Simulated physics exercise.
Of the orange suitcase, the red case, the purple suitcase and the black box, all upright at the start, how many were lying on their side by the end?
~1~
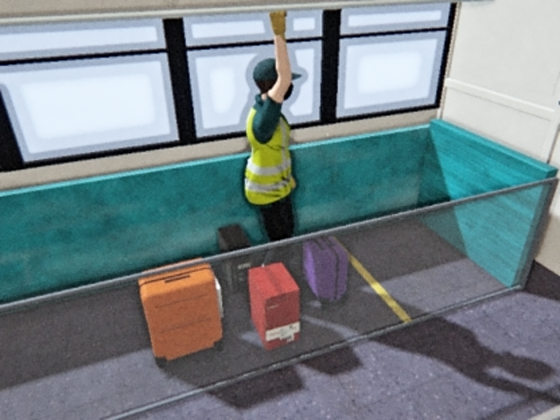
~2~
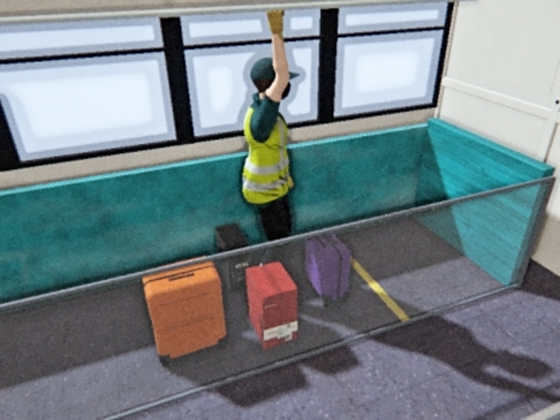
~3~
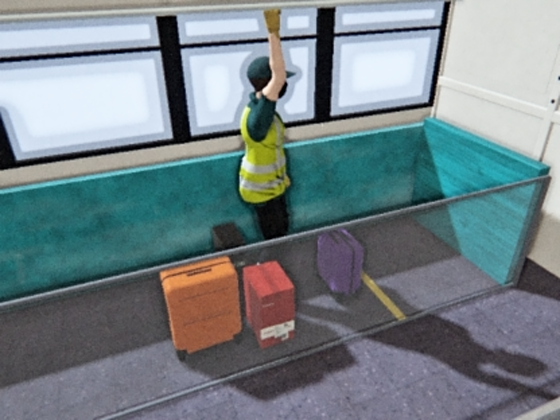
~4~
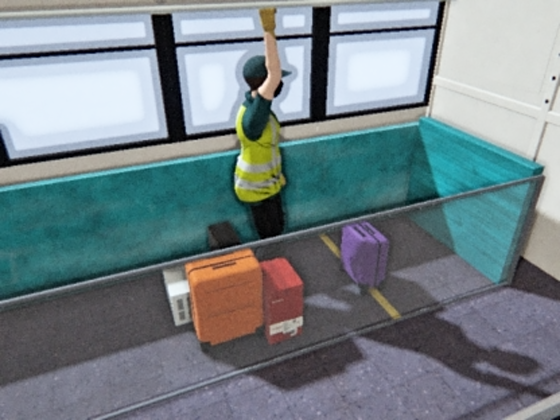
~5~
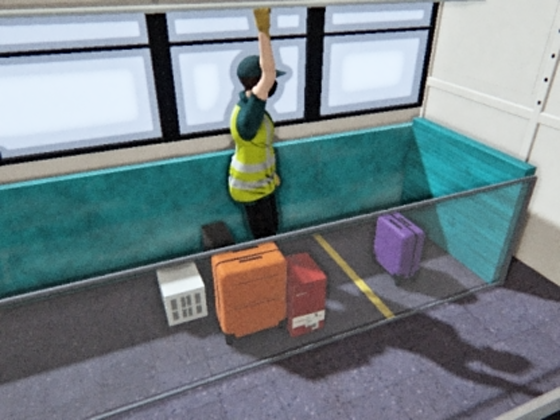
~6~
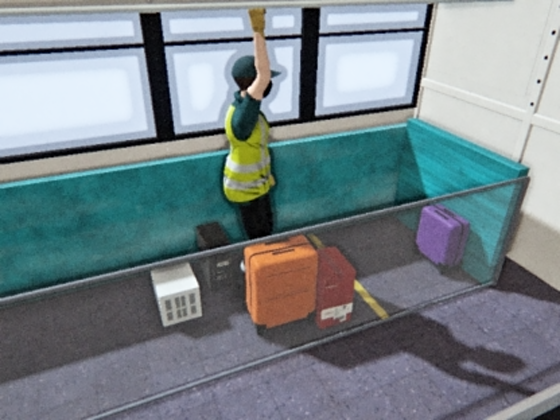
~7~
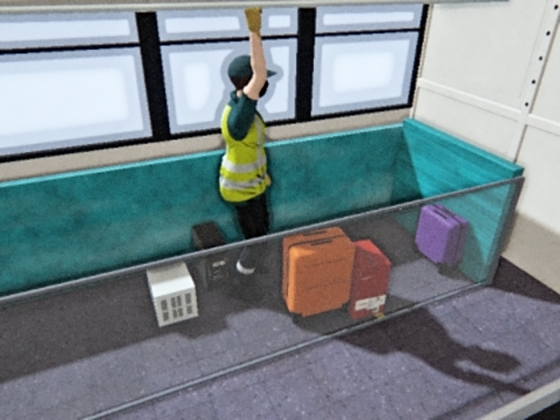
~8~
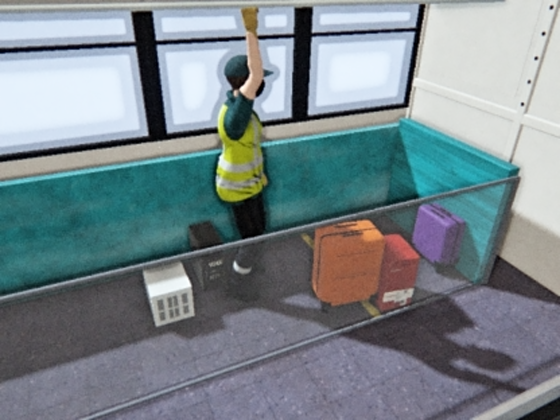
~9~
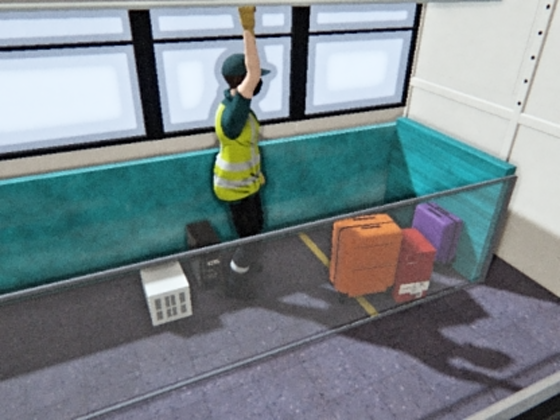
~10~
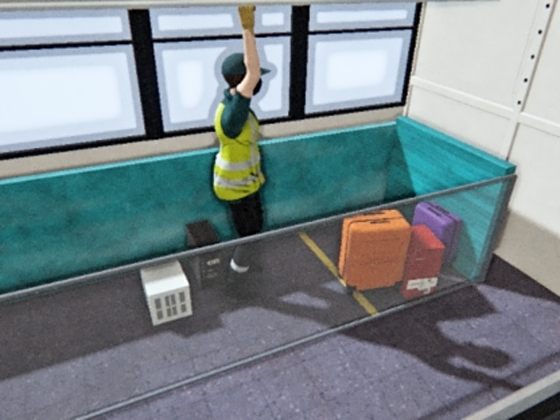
None of them were. The orange, red and purple cases travelled to the right without tipping over, and the black box stayed upright where it was.
